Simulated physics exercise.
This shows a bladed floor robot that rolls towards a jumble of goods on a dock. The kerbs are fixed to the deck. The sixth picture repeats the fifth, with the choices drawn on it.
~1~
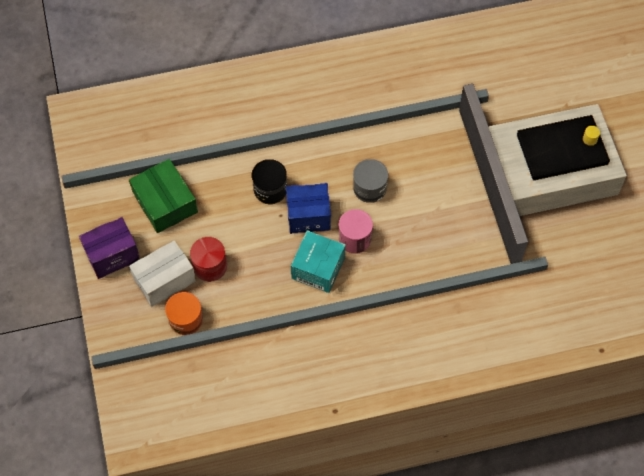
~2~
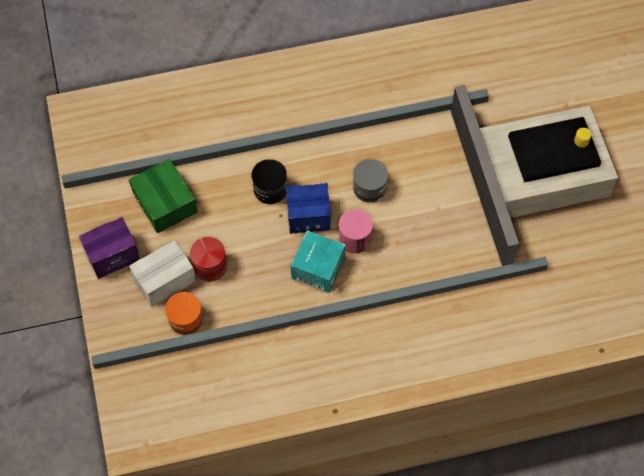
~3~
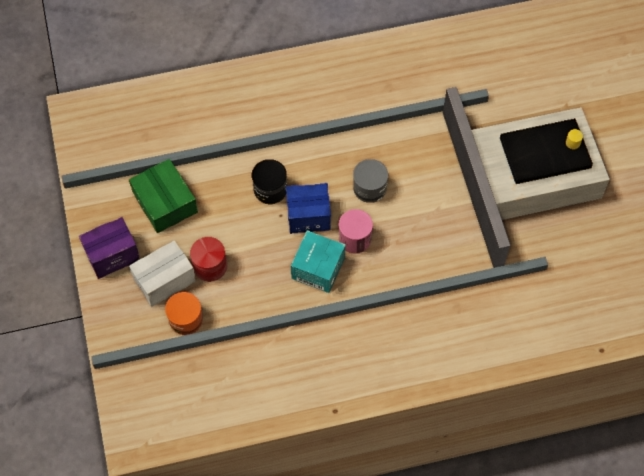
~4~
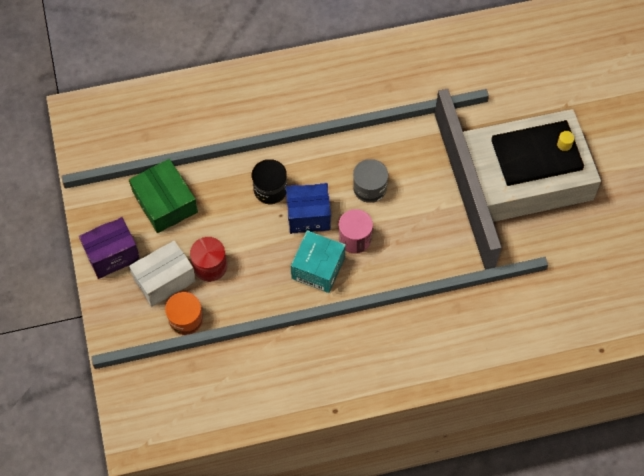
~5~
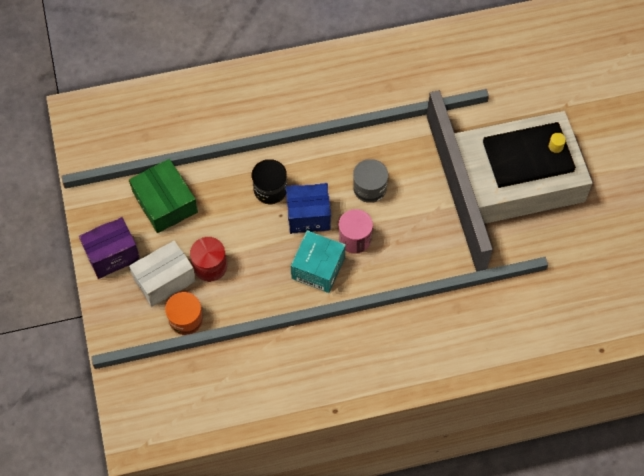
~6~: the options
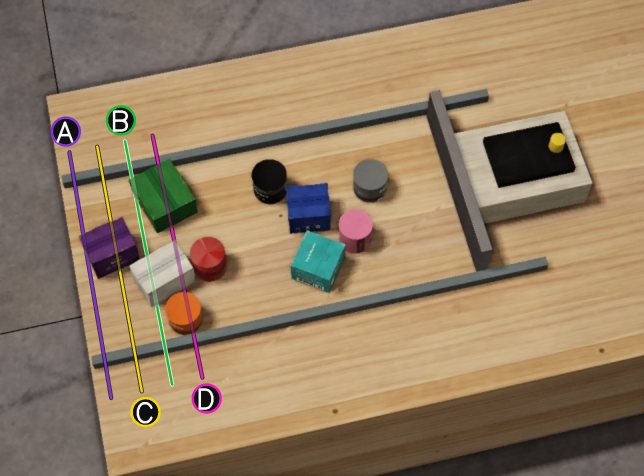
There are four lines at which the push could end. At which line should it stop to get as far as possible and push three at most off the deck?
The farthest such stop is B.
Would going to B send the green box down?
No.
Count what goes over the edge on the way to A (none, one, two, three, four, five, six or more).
Six or more.
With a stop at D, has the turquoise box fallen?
By then, no.
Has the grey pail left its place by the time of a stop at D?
Yes.
On the marked copy, A at (89, 269); B at (147, 257); C at (118, 263); D at (176, 251).
Following B. Soon after the start, robot (413, 178); turquoise box (315, 266); grey pail (319, 188).
Later, robot (302, 201); white parcel (147, 281); red canister (190, 270).
In the end, robot (213, 220); purple box over the edge; white parcel over the edge; two fallen.
As for the rest, A drops ten; C drops five; D is within the limit but short.
